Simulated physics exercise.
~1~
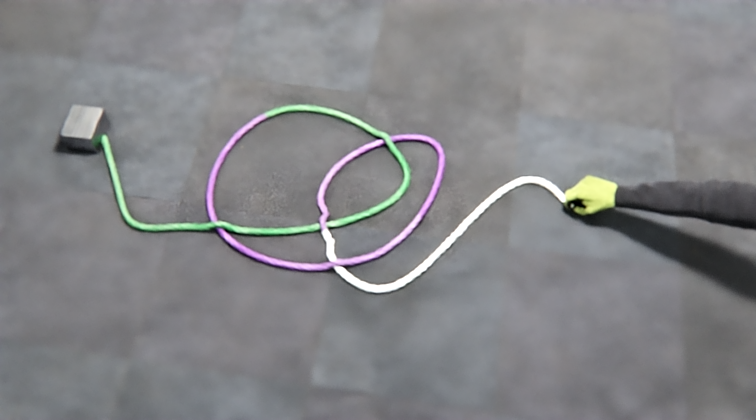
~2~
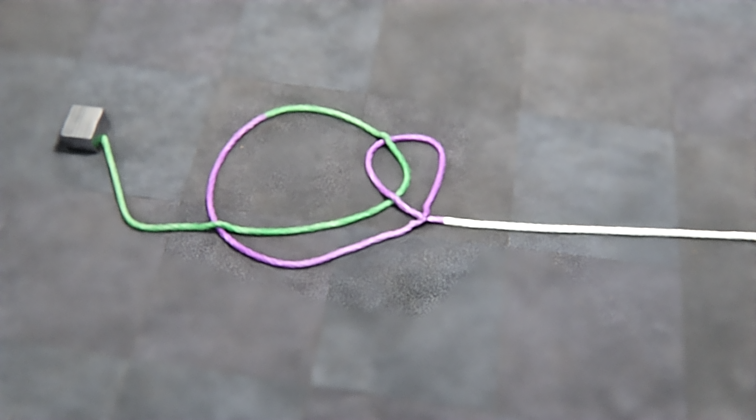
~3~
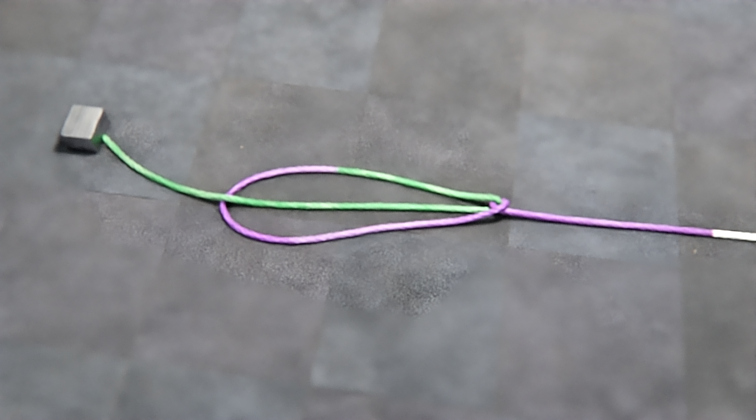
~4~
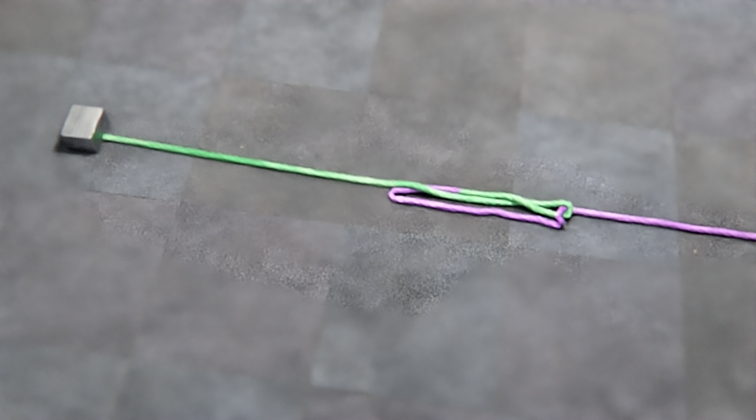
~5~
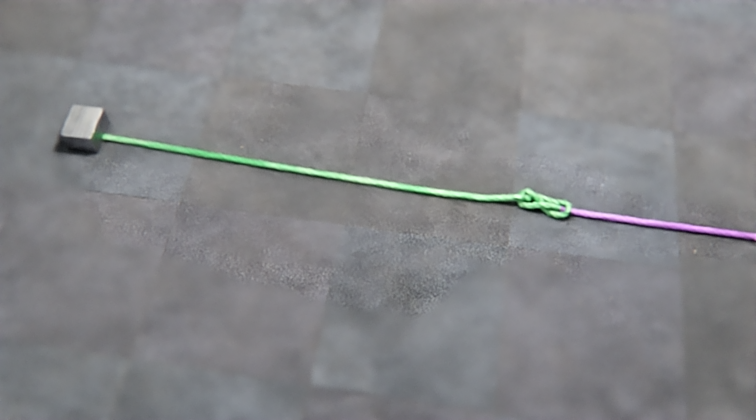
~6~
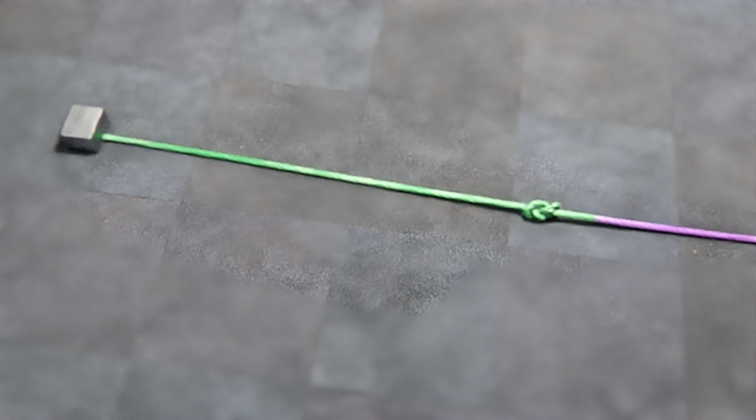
A yellow-gloved hand pulled the white end of a looped green, purple and white rope off to the right, away from the block holding its left end, and the loops narrowed and shrank until they tightened into a small green knot along the straightened rope.
